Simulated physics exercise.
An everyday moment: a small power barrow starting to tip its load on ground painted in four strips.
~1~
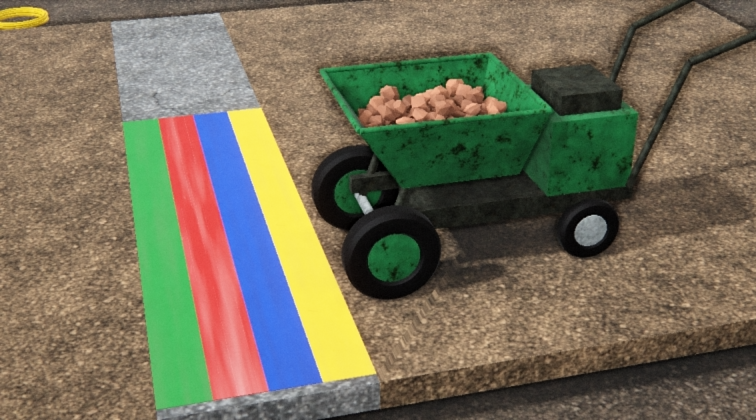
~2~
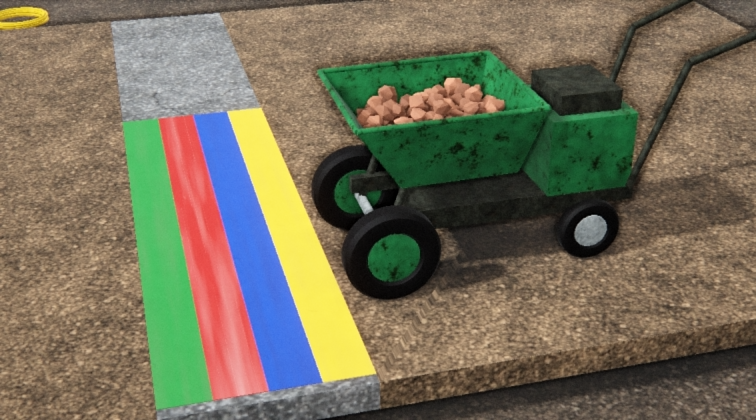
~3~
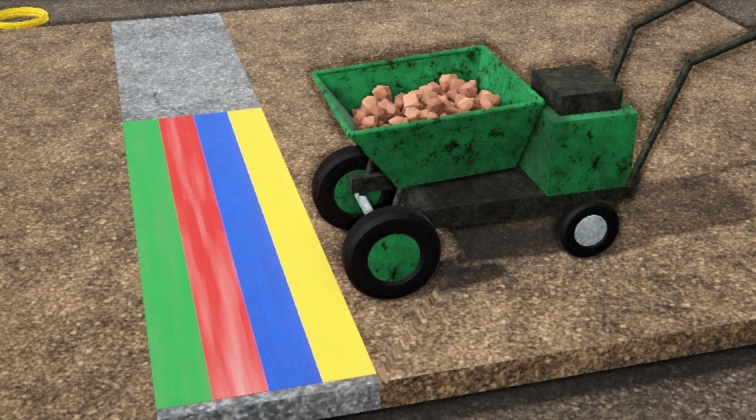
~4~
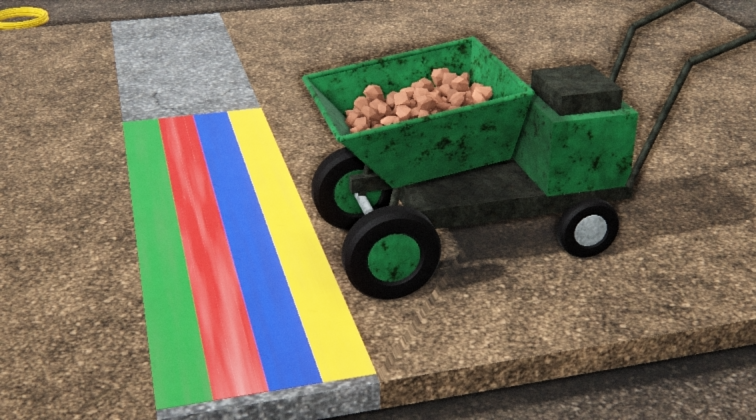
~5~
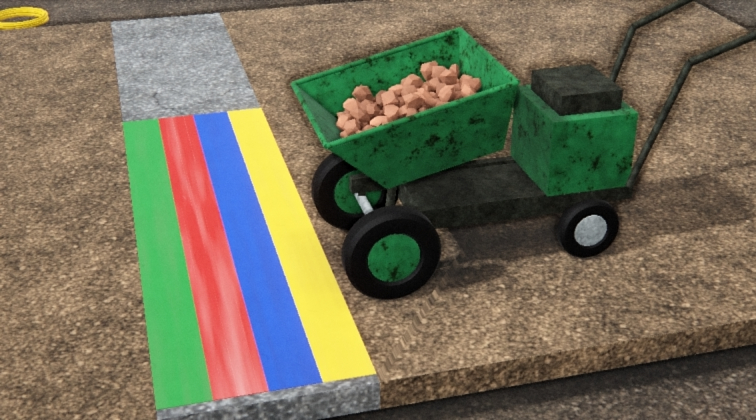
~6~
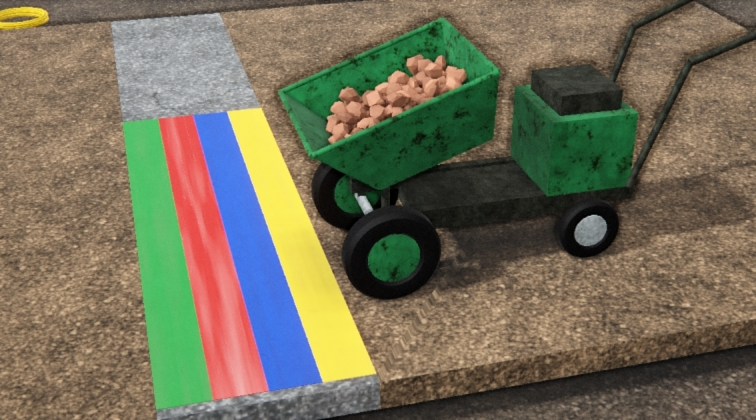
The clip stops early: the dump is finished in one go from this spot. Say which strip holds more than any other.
Most covered: The red band.
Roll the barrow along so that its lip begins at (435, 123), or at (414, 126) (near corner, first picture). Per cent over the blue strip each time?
About 40 and 40 per cent.
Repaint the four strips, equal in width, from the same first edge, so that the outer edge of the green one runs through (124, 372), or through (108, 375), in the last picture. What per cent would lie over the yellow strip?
Roughly 0 per cent, and 0 per cent.
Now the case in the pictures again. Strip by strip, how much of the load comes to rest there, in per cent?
Yellow strip near 0; blue strip near 15; red strip near 45; green strip near 20.
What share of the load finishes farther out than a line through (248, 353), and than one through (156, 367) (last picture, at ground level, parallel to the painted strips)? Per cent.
The first gives 70 %, the second 10 %.
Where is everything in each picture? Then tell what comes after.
In the first frame, lip of the skip at (360, 132), level; top of the load at (440, 115), lumps of rubble; yellow strip at (333, 335); blue strip at (282, 342); red strip at (231, 351); green strip at (178, 359).
In the second frame, lip of the skip at (357, 133), level; top of the load at (438, 114).
In the third frame, lip of the skip at (351, 135), tipped barely; top of the load at (433, 112).
In the fourth frame, lip of the skip at (340, 140), tipped a little; top of the load at (435, 98).
In the fifth frame, lip of the skip at (327, 147), tipped a little; top of the load at (446, 95).
In the sixth frame, lip of the skip at (313, 156), tipped clearly; top of the load at (440, 92); yellow strip at (333, 335); blue strip at (282, 342); red strip at (231, 351); green strip at (178, 359).
Soon after the last picture, skip tipped steeply; all in the skip.
A little later, skip tipped steeply; nearly all in the skip; a stray few over the red strip; a stray few over the green strip.
Later still, skip tipped right over; about a third in the skip; a stray few over the blue strip; about a third over the red strip; about a quarter over the green strip; a small part off the paint.
By the end, skip tipped right over; a small part in the skip; none over the yellow strip; a small part over the blue strip; about half over the red strip; about a quarter over the green strip; a small part off the paint.
